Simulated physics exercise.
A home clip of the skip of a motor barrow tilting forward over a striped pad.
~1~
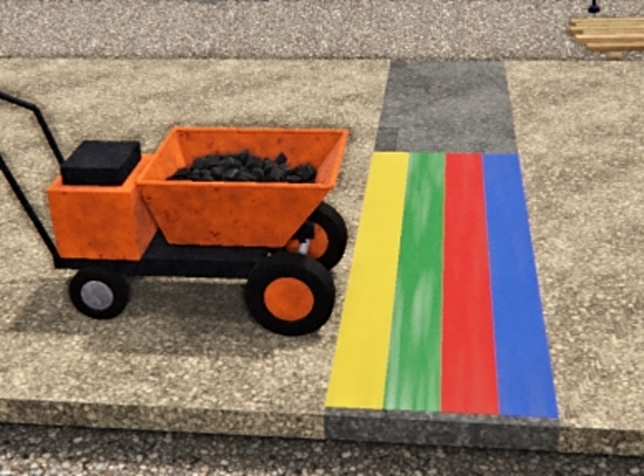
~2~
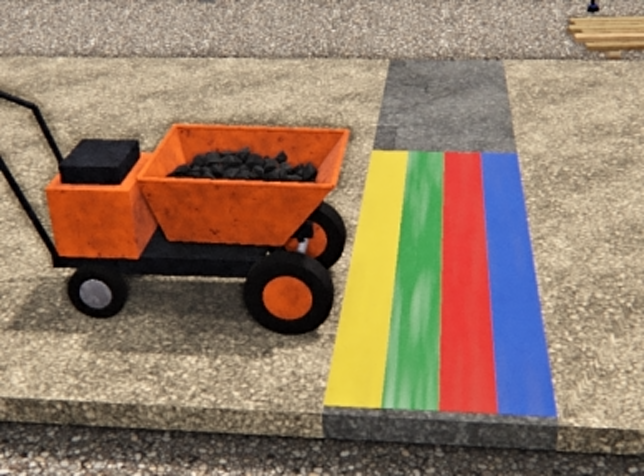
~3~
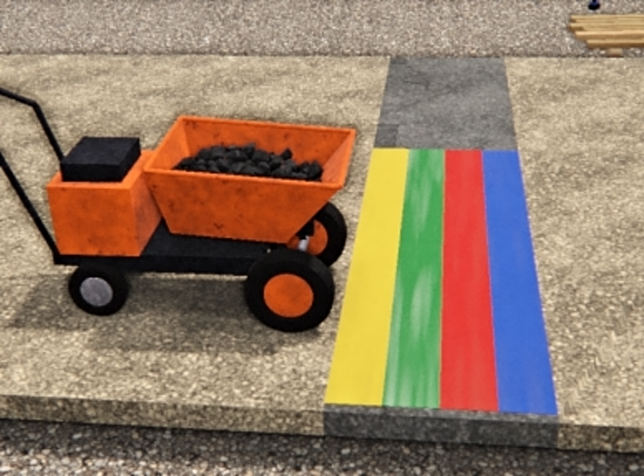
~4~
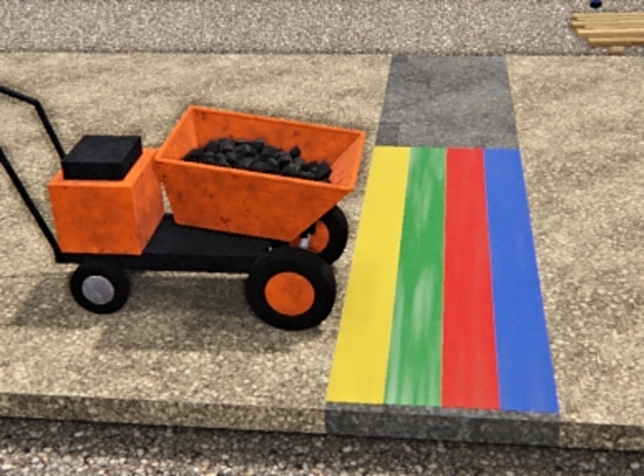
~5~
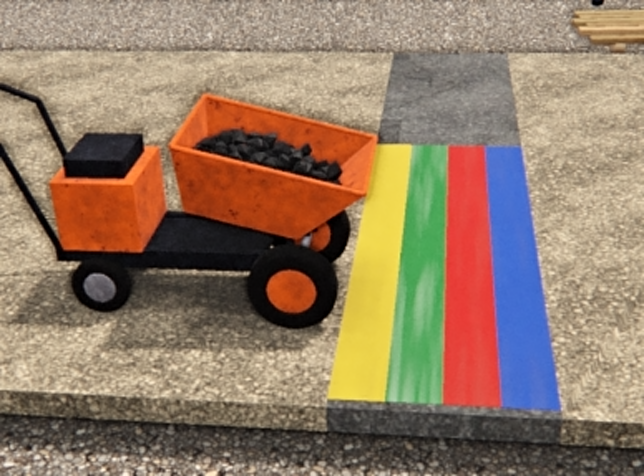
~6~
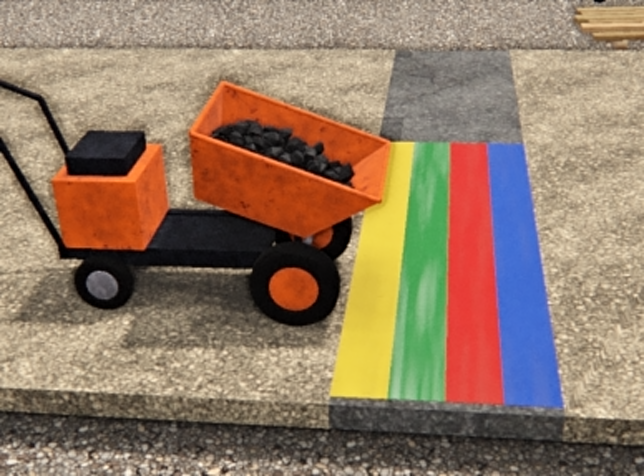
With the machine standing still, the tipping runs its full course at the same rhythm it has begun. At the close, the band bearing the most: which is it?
It is the red band.
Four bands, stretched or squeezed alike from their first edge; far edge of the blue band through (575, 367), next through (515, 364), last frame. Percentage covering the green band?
Shares: 20 %; then 10 %.
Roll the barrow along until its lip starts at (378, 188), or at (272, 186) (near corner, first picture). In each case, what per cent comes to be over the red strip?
About 20 %, then 20 %.
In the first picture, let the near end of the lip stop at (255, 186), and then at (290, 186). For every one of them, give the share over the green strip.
40 % then 40 %.
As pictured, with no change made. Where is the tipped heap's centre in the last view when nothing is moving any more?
Roughly at pixel (482, 290).
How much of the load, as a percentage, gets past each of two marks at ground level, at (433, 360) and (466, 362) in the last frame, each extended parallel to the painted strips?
Close to 80 and 60 per cent respectively.
Soon after the last picture, skip tipped steeply; all in the skip.
A little later, skip tipped right over; nearly all in the skip; a stray few over the green strip; a small part over the red strip; a stray few falling.
Later still, skip tipped right over; about a quarter in the skip; a small part over the green strip; about a third over the red strip; about a quarter over the blue strip; a small part off the paint.
At rest, skip tipped right over; a small part in the skip; none over the yellow strip; about a quarter over the green strip; about a third over the red strip; about a quarter over the blue strip; a small part off the paint.
